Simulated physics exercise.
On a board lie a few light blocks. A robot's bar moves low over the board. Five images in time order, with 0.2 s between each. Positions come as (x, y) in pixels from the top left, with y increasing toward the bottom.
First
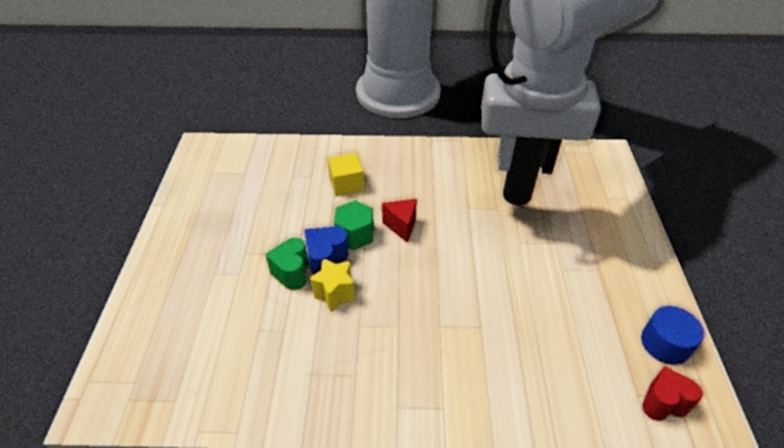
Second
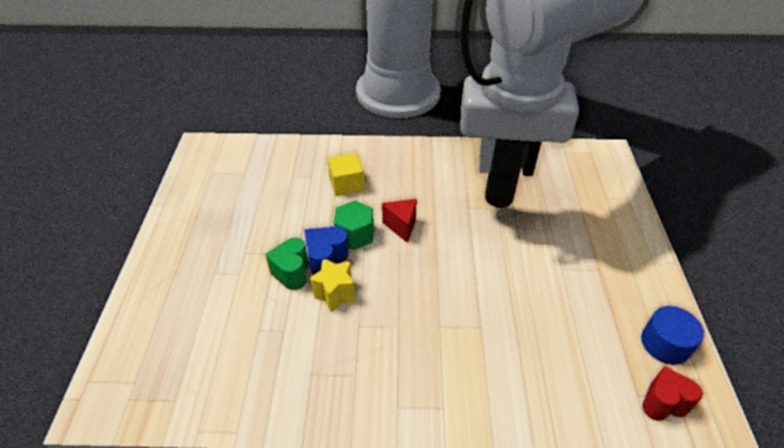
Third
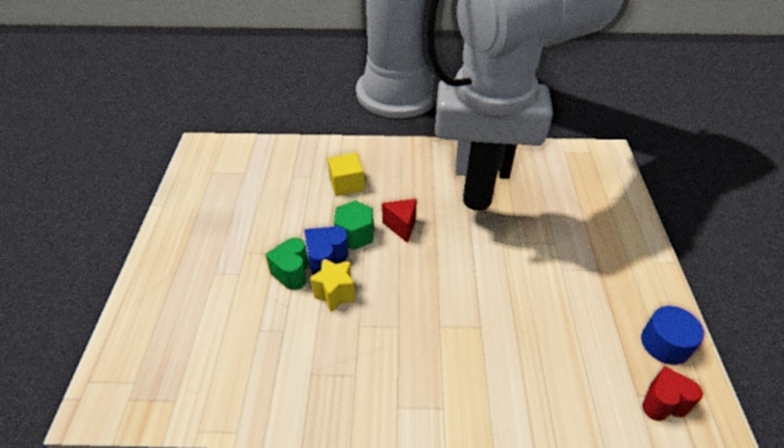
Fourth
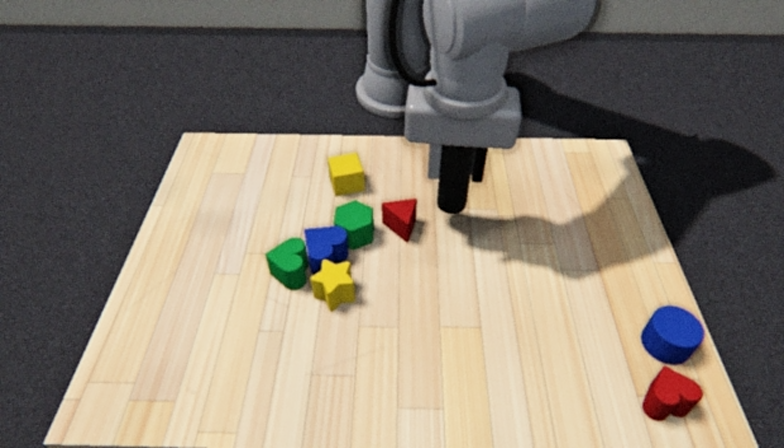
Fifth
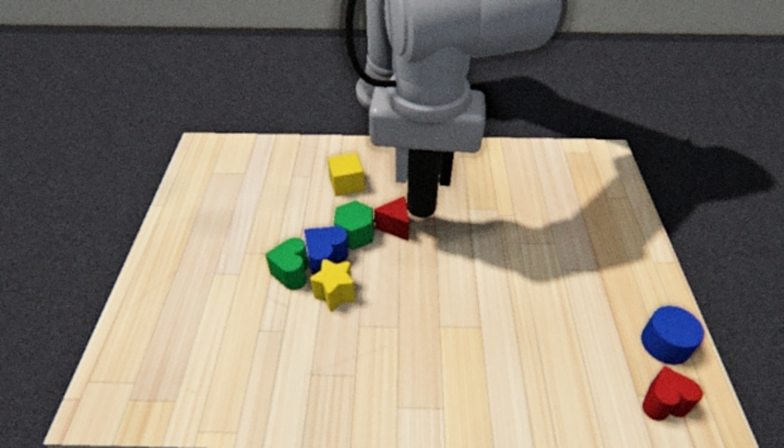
On a wooden board, a robot's black bar slides left and nudges a red triangular block.
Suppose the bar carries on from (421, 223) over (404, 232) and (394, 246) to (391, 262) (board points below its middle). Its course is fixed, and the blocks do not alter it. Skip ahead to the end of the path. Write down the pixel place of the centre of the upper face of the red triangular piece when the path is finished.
I'd say the red triangular piece ends with its top centre at (373, 210).
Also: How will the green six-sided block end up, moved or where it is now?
The block moves away from its spot.
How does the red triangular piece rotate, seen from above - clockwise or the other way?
Direction: Clockwise.
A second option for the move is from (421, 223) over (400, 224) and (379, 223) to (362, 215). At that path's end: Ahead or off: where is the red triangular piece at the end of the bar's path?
Expect to find it ahead of the bar.
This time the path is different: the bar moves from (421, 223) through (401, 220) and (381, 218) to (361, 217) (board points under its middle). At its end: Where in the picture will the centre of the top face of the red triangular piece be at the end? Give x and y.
The middle of its top is at (334, 195).
On the path given first. Halfway along, bar at (398, 224); green six-sided block at (341, 212), turned 30° anticlockwise; red triangular piece at (373, 210), turned 35° clockwise.
At the end, bar at (391, 248); blue heart-shaped block in place; green six-sided block at (341, 212), turned 30° anticlockwise; red triangular piece at (373, 210), turned 35° clockwise.
